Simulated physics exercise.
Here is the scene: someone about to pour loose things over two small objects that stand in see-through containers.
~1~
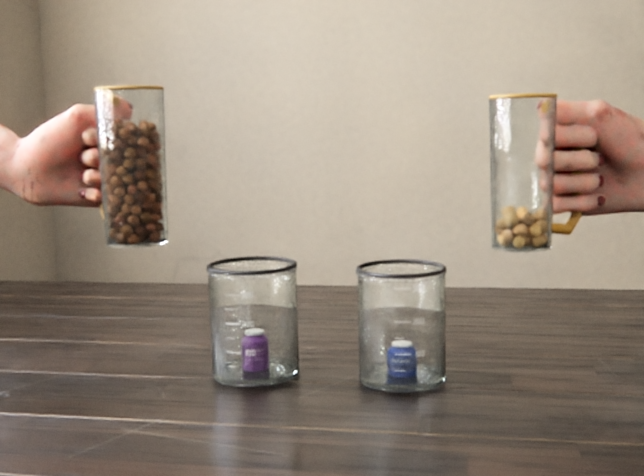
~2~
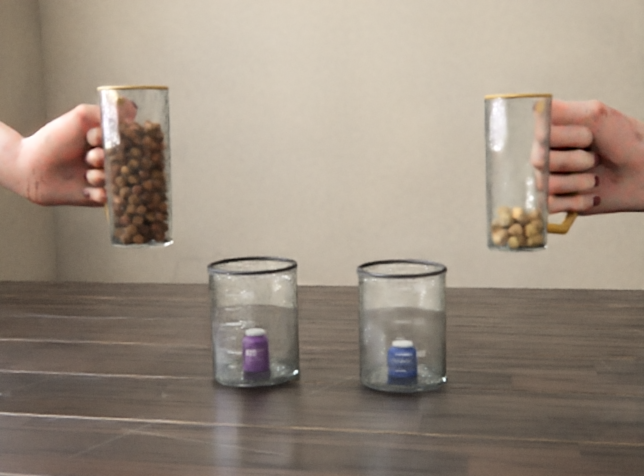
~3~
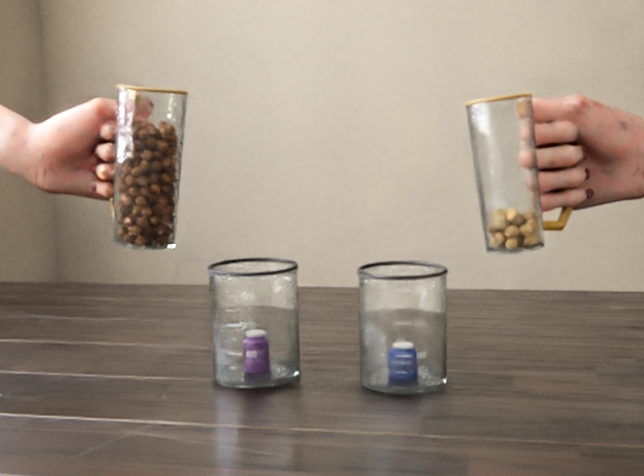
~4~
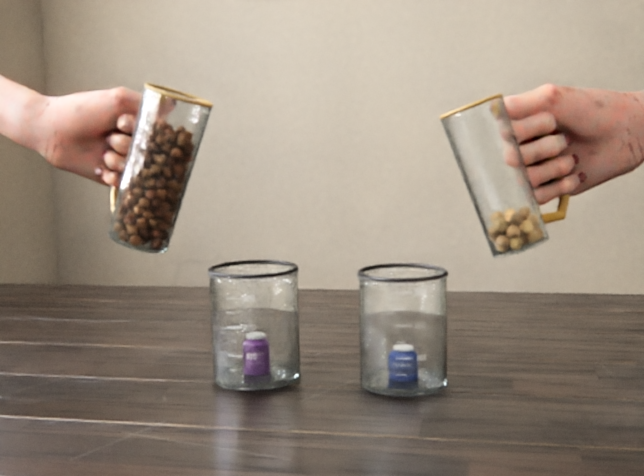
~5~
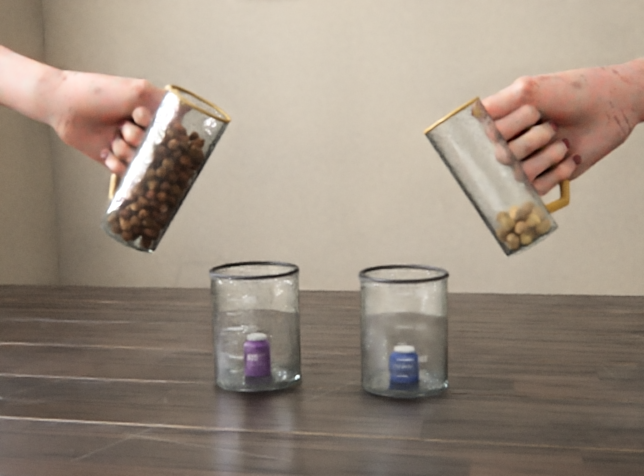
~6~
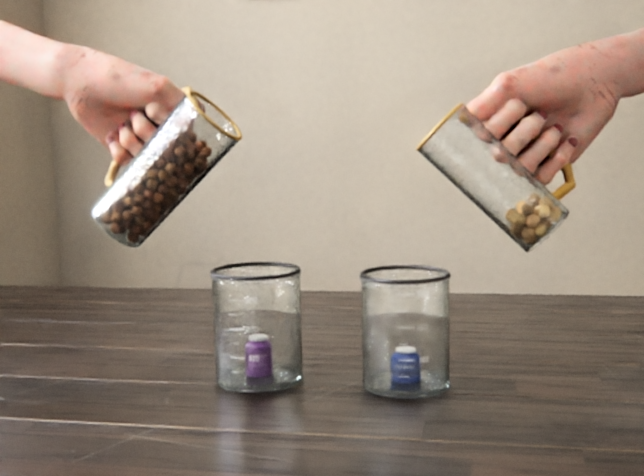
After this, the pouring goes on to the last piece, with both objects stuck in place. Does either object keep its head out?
Left object: Tip goes below; right object: Tip stays above.
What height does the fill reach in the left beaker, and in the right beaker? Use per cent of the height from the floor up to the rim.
65 % on the left and 20 % on the right.
Then, 0.31 s past the last view, left beaker empty, all of its cupful still in the cup; right beaker empty, all of its cupful still in the cup.
Then, 0.71 s past the last view, left beaker empty, all of its cupful still in the cup; right beaker empty, all of its cupful still in the cup.
Then, 1.13 s past the last view, left beaker a quarter full, about half of its cupful still in the cup; right beaker nearly empty, about two thirds of its cupful still in the cup.
Finally, left beaker two thirds full (surface near (257, 306)), a scatter of pieces on the table; right beaker a quarter full (surface near (406, 357)), nothing beside it; the left thing is covered; the right thing is still showing.
